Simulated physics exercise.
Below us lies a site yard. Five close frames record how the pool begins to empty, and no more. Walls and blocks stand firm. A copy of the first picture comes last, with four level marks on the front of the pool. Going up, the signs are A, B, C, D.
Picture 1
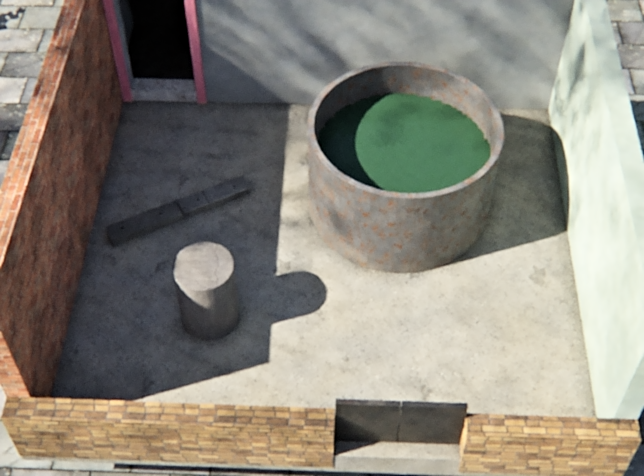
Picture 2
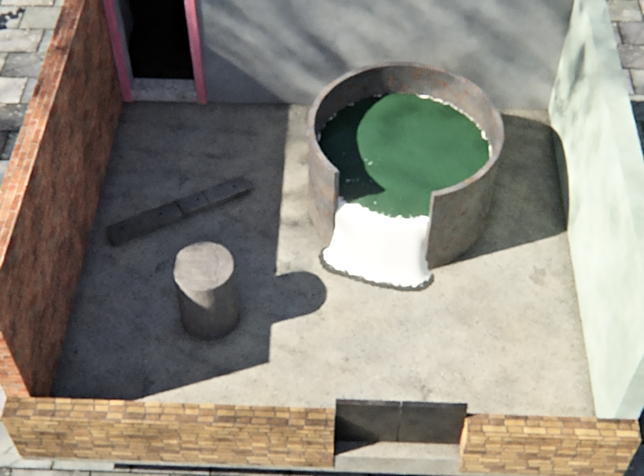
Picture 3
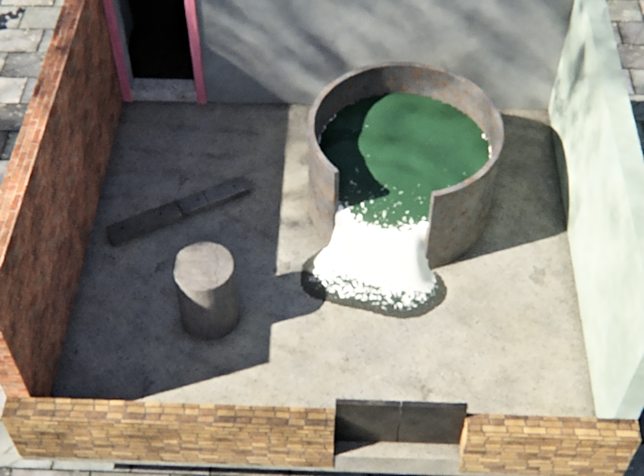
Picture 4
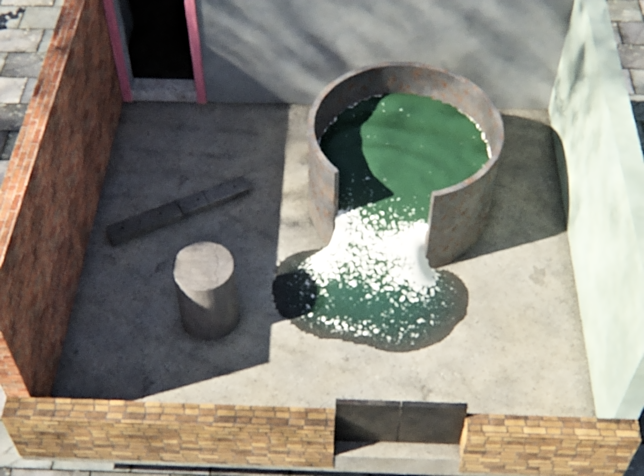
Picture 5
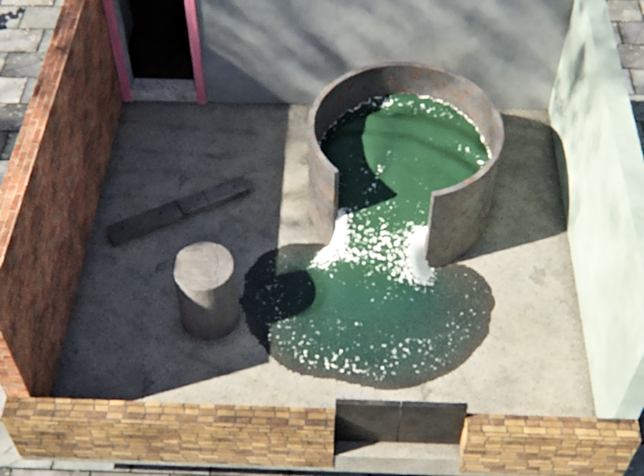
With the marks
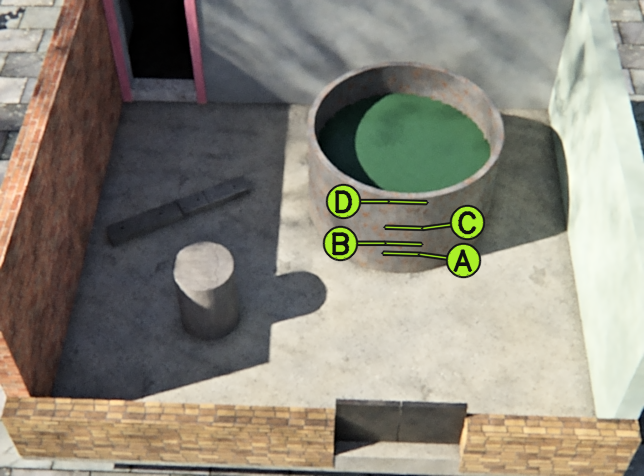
A round stone pool of green water stands toward the back right of a walled concrete yard, seen from high above by a still camera. A pale stub of a column and a dark plank lie to the left, with a pink doorway behind, brick walls at left and front, and a pale wall at right. The pool's front opens and water pours out in white foam, spreading green across the floor toward the column.
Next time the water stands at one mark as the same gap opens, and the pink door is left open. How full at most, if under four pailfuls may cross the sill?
That is line C.
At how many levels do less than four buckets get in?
Three of them.
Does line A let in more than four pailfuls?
No, not at all.
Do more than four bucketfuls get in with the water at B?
No.
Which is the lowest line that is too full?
D.
On the marked copy, A at (401, 253); B at (402, 243); C at (404, 227); D at (407, 202); from the bottom up A, B, C, D.
For line A, nothing gets over.
For line B, nothing gets over.
For line C, a splash gets over, under a bucket.
For line D, about 10 bucketfuls get in.
